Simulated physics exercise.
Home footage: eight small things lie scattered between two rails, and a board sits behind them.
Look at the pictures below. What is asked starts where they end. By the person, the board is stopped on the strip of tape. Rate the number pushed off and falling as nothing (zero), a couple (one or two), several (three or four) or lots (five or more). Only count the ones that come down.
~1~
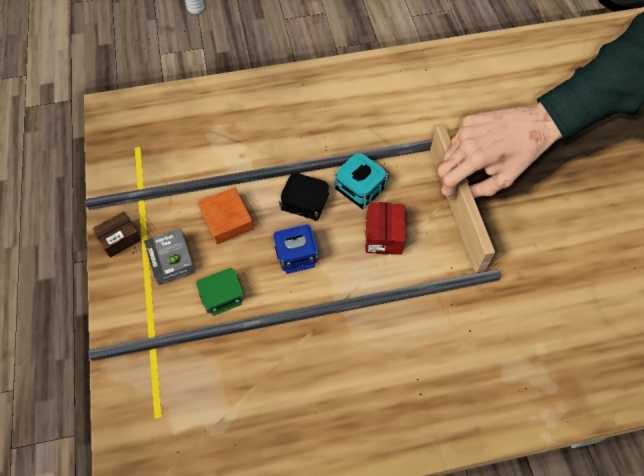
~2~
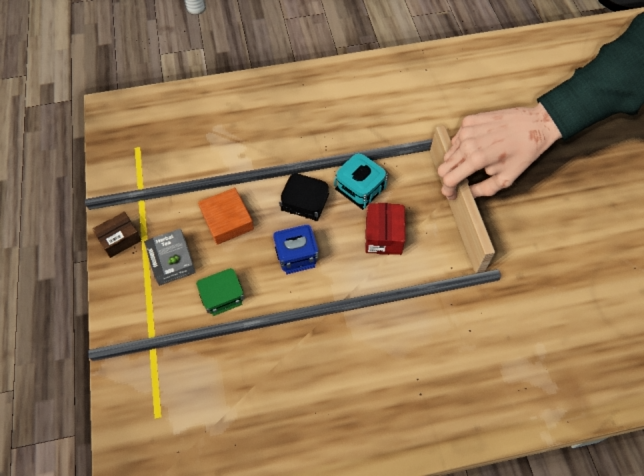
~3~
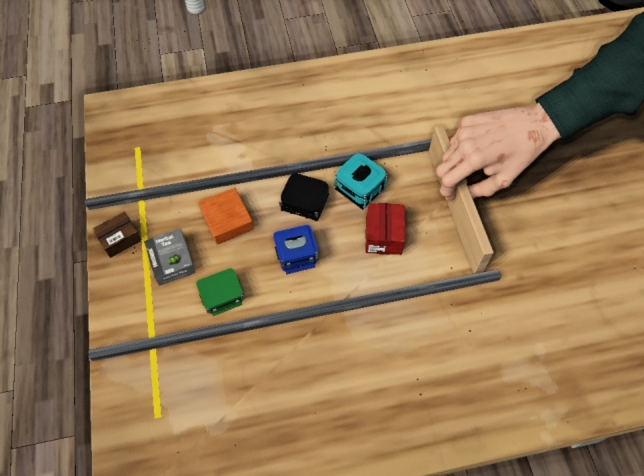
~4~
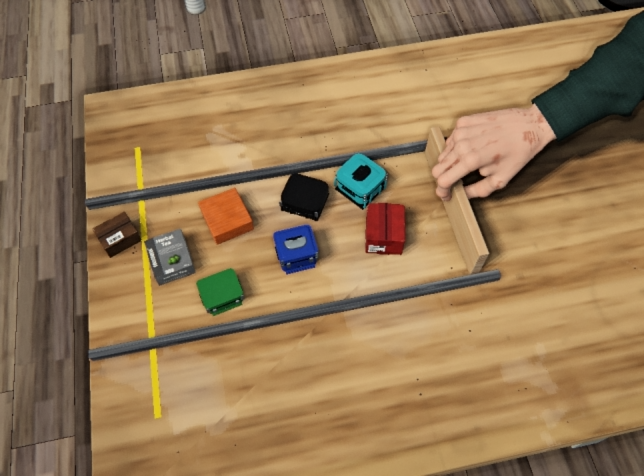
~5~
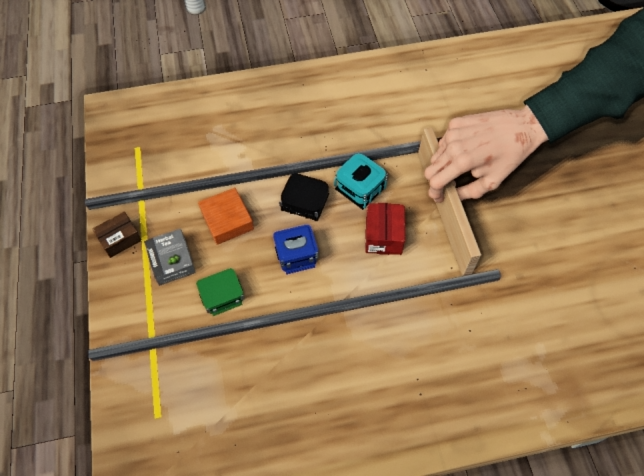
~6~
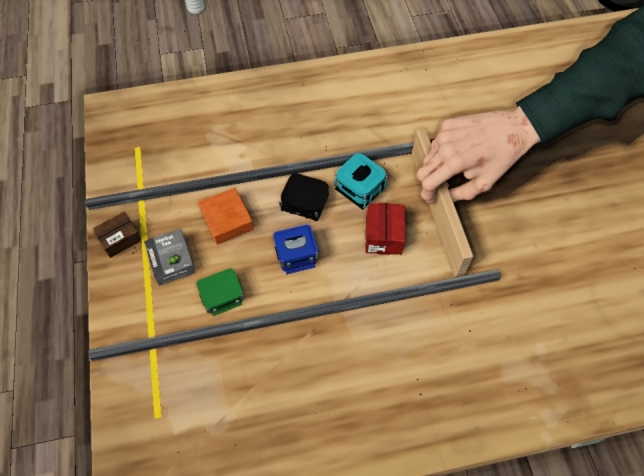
It is several.
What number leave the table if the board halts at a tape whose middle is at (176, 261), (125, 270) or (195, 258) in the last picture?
Counts per try: 3; 5; 1.
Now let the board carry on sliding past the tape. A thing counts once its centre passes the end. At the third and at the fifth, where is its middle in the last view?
At (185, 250) for the third, at (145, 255) for the fifth.
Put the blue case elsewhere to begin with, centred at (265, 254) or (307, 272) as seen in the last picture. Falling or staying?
Result for the blue case: Place one, it remains there; place two, it remains there.
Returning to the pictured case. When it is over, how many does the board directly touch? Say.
That makes 3.
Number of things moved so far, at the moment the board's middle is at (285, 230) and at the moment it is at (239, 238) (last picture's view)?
Counting first: 7, next 8.
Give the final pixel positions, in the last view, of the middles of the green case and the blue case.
The green case comes to rest at (133, 322), and the blue case comes to rest at (86, 286).
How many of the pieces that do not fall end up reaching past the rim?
Result: 2.
Early on, none off yet; brown box at rest near (117, 235); grey box at rest near (170, 257); green case at rest near (221, 292).
Finally, the number that fall off is three or four; lost, orange block, grey box and brown box.
